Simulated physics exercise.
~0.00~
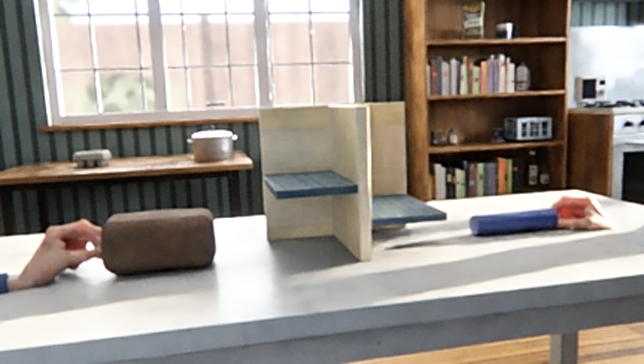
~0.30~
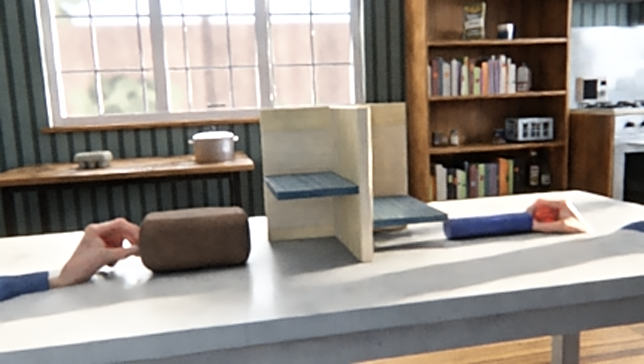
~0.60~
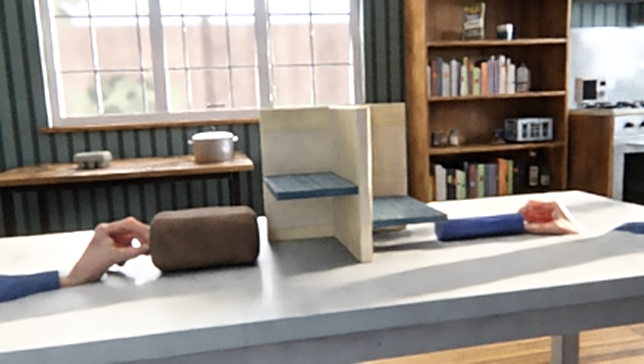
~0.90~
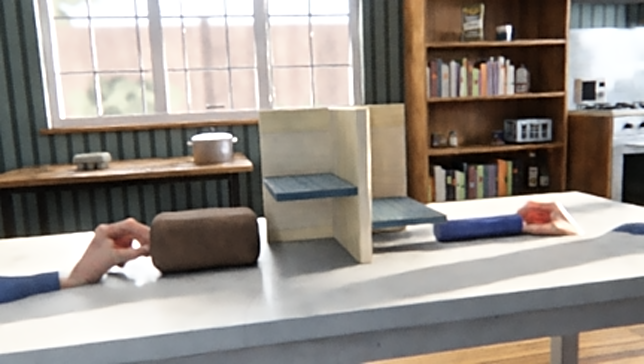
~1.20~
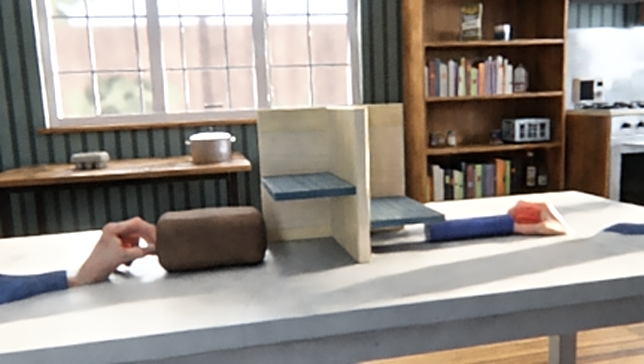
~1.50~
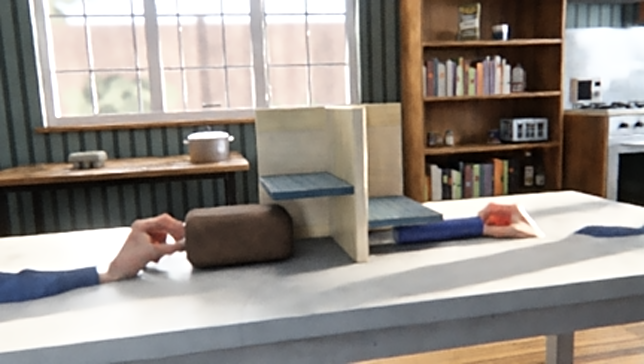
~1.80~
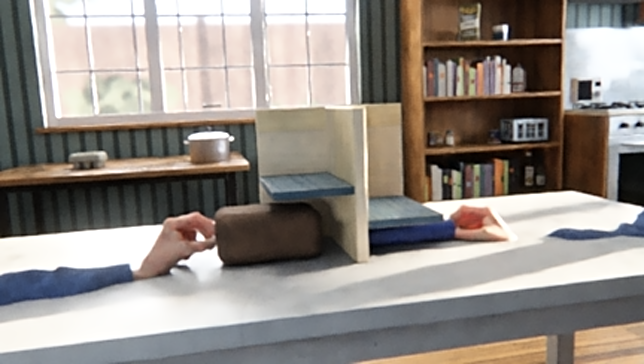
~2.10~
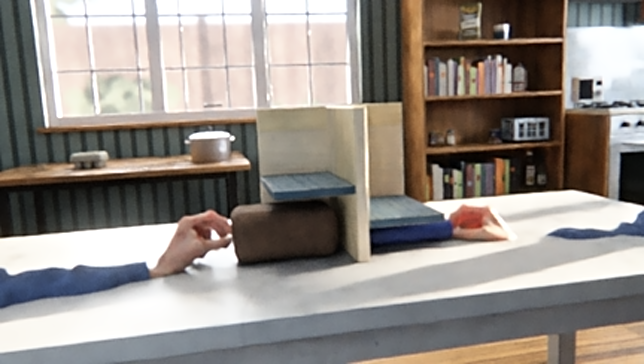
Brown loaf and blue cylinder being pushed by hands from left and right, sliding beneath the low shelves of a tabletop rack.
